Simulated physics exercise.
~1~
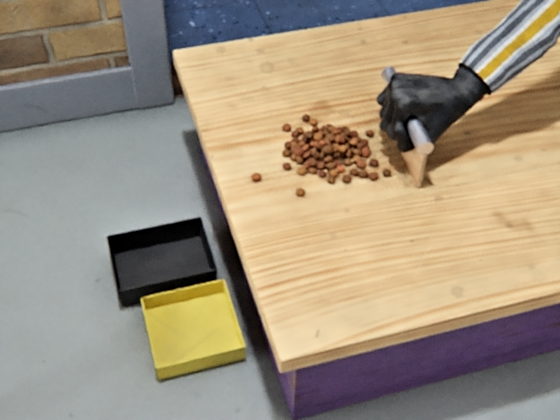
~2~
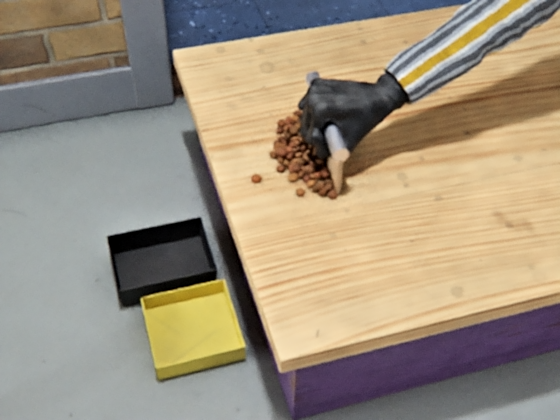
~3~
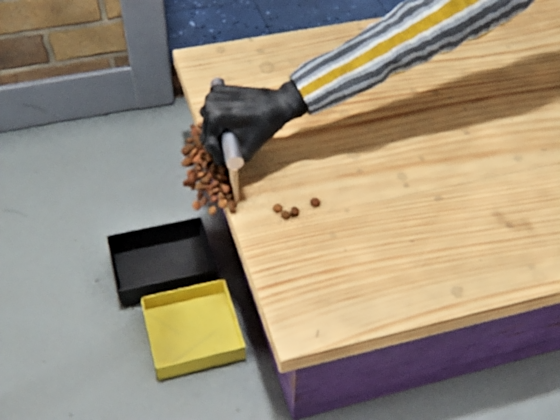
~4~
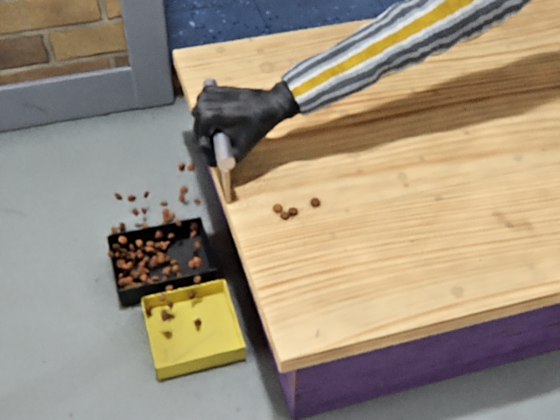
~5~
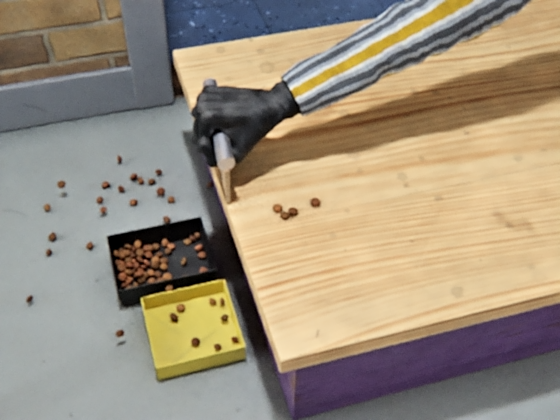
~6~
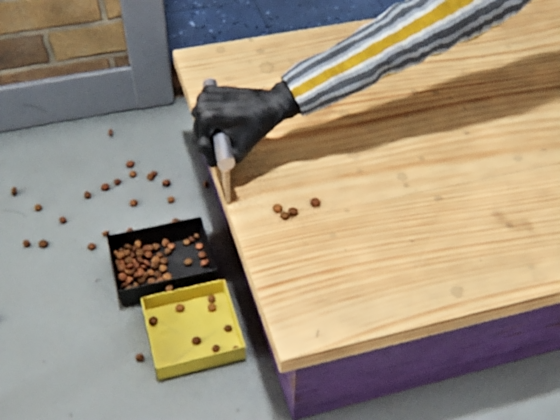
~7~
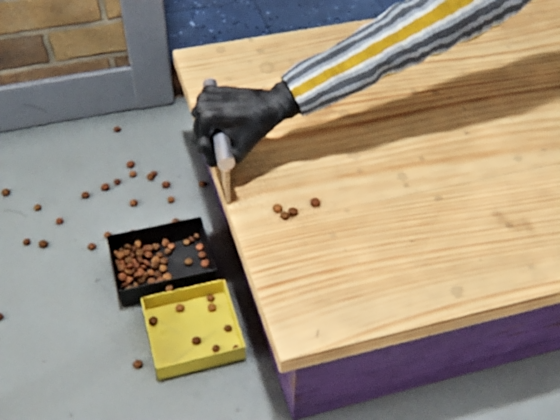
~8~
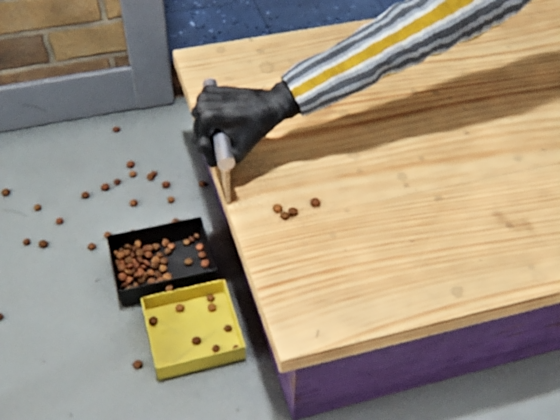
A black-gloved hand in a striped sleeve scraped a pile of brown kibble leftward off a wooden tabletop, leaving a few bits behind; most dropped into a black tray, a few landed in the yellow one, and the rest scattered across the floor.
